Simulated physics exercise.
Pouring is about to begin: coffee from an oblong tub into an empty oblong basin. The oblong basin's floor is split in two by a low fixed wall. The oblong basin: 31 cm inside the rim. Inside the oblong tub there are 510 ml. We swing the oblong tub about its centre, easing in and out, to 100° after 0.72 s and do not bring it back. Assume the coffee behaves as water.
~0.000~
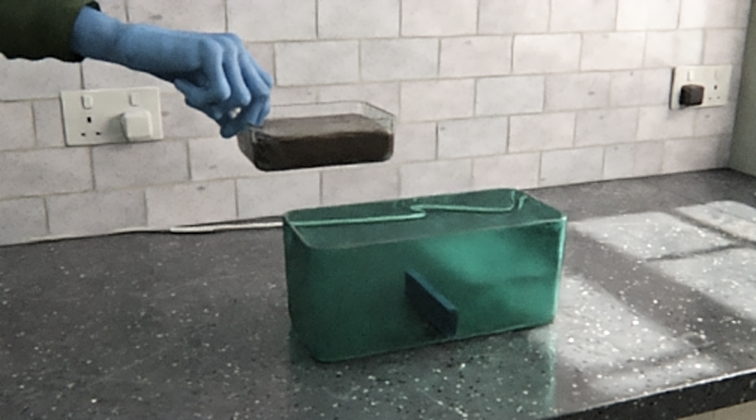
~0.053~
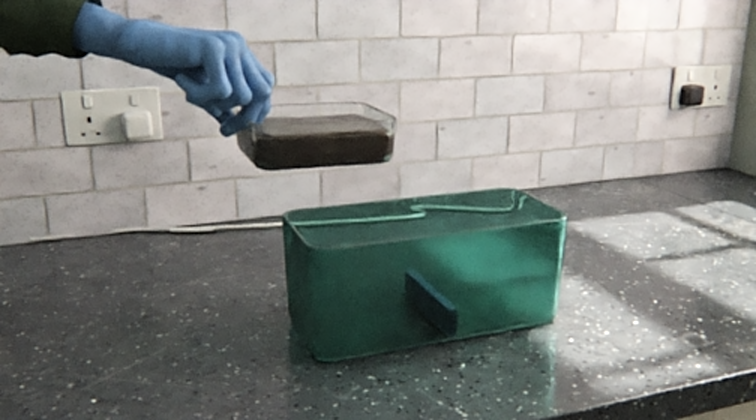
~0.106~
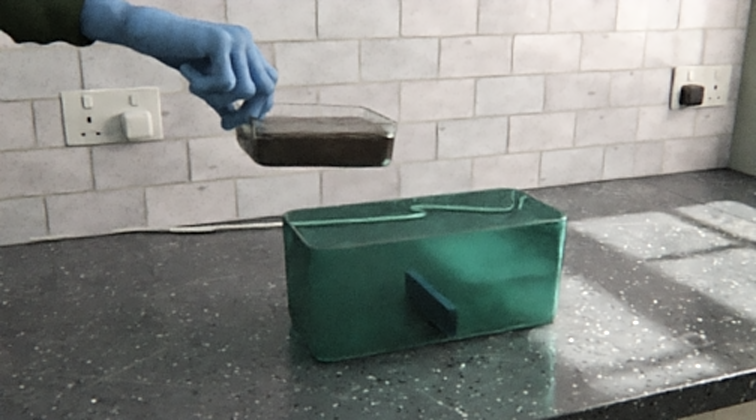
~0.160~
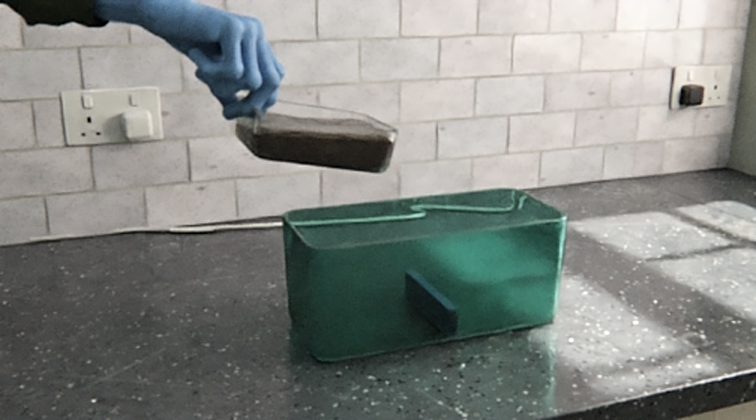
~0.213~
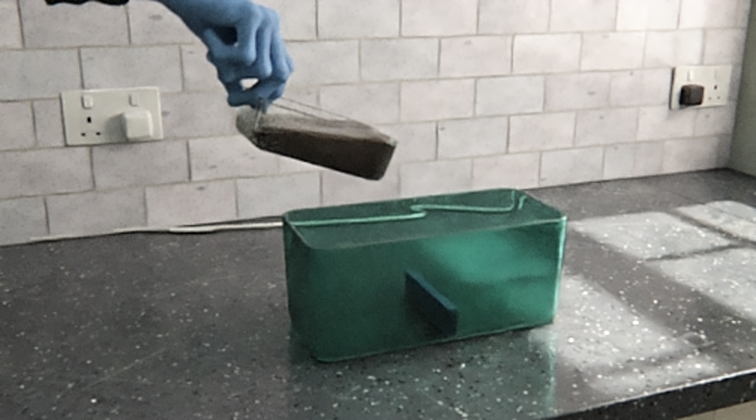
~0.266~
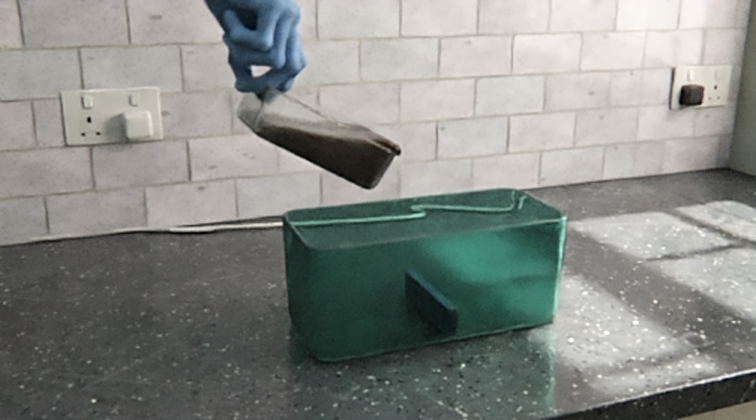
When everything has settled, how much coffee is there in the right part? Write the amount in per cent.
36 out of 100.
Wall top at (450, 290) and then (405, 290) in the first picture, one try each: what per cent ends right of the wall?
In turn about 20 and 70 per cent.
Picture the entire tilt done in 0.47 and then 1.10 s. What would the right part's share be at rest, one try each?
First 20, then 45 per cent.
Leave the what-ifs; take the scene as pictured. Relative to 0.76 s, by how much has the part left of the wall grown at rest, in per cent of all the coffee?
Some 3 per cent.
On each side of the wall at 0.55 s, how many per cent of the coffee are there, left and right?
Lab note: Left near 44 %, right near 26.
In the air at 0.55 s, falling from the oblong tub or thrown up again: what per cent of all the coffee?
Around 24 in a hundred.
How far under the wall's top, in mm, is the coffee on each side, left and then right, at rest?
Left: Roughly 20 mm; right: Roughly 26 mm.
Then, 0.55 s in, the tilt is 87° and 6 per cent is still to pour, 44 is left of the wall and 26 right of it.
Then, 0.76 s in, the tilt is 100° and 2 per cent is still to pour, 56 is left of the wall and 36 right of it.
Then, 0.98 s in, the tilt is 100° and 0 per cent is still to pour, 59 is left of the wall and 36 right of it.
Then, 1.22 s in, the tilt is 100° and 0 per cent is still to pour, 59 is left of the wall and 36 right of it.
Finally, 59 per cent lies left of the wall, 36 right of it and 5 outside.
